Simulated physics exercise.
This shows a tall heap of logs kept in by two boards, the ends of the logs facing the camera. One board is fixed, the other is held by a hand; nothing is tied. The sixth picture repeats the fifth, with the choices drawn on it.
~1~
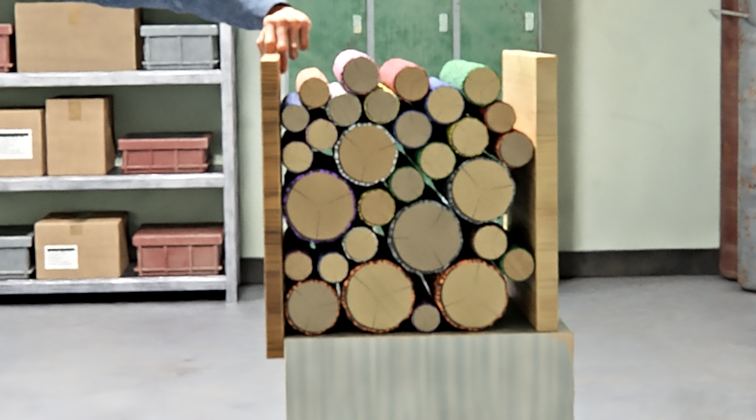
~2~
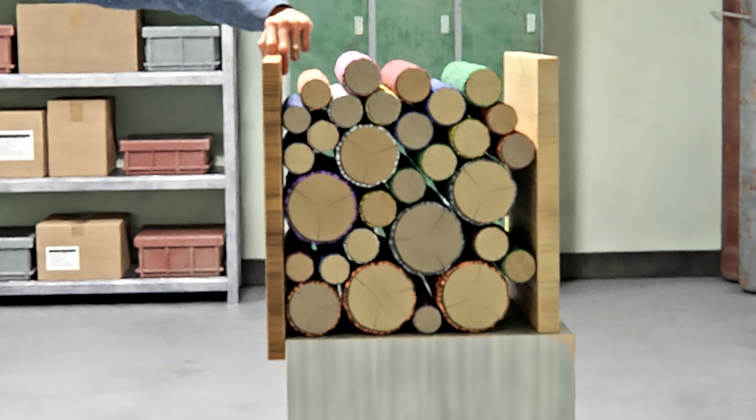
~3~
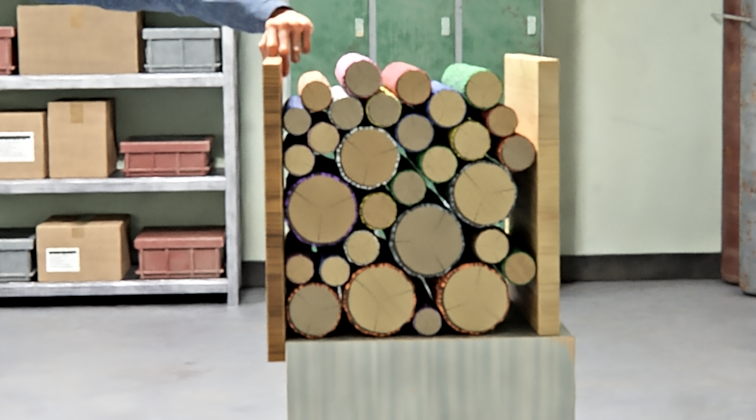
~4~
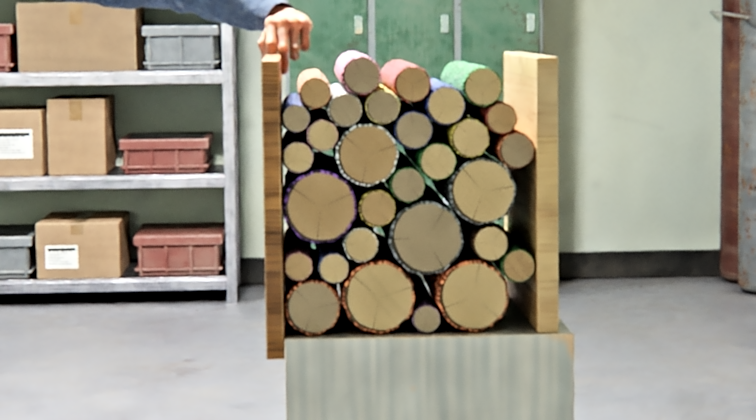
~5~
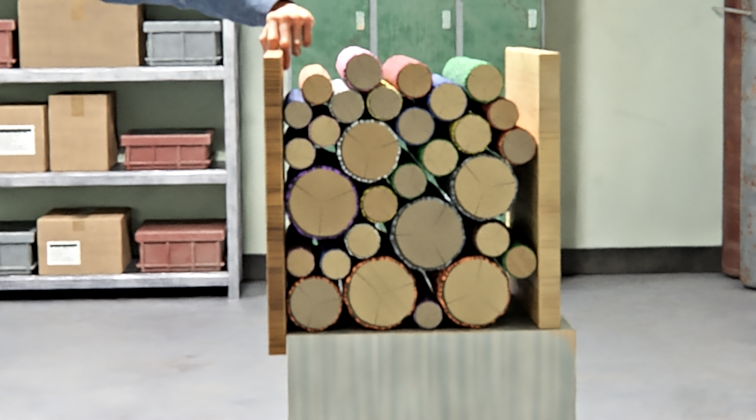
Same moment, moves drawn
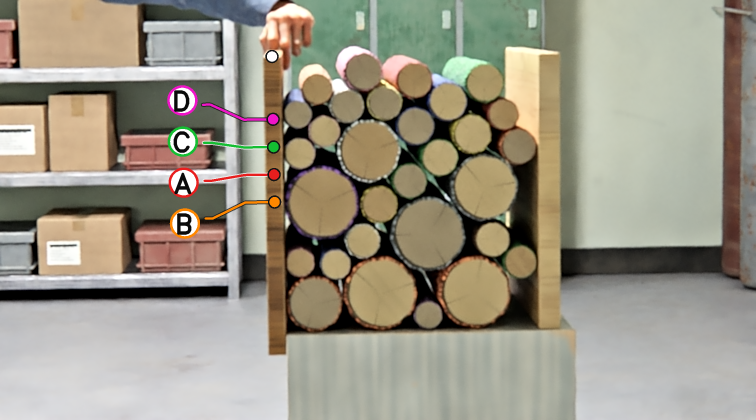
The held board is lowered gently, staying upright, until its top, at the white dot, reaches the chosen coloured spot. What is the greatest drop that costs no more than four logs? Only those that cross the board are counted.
Stop at A.
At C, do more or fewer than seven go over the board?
At C, fewer than seven.
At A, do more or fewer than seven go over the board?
At A, fewer than seven.
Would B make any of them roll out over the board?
Yes, at B.
On the marked copy, A at (274, 174); B at (275, 202); C at (274, 147); D at (273, 119); the white dot at (272, 56).
Taking A. A third of the way, top of the board (282, 113).
Two thirds of the way, top of the board (283, 173).
When it is over, top of the board (283, 174), two out over the board.
As for the rest, B more than four out over the board; C none out over the board; D none out over the board.
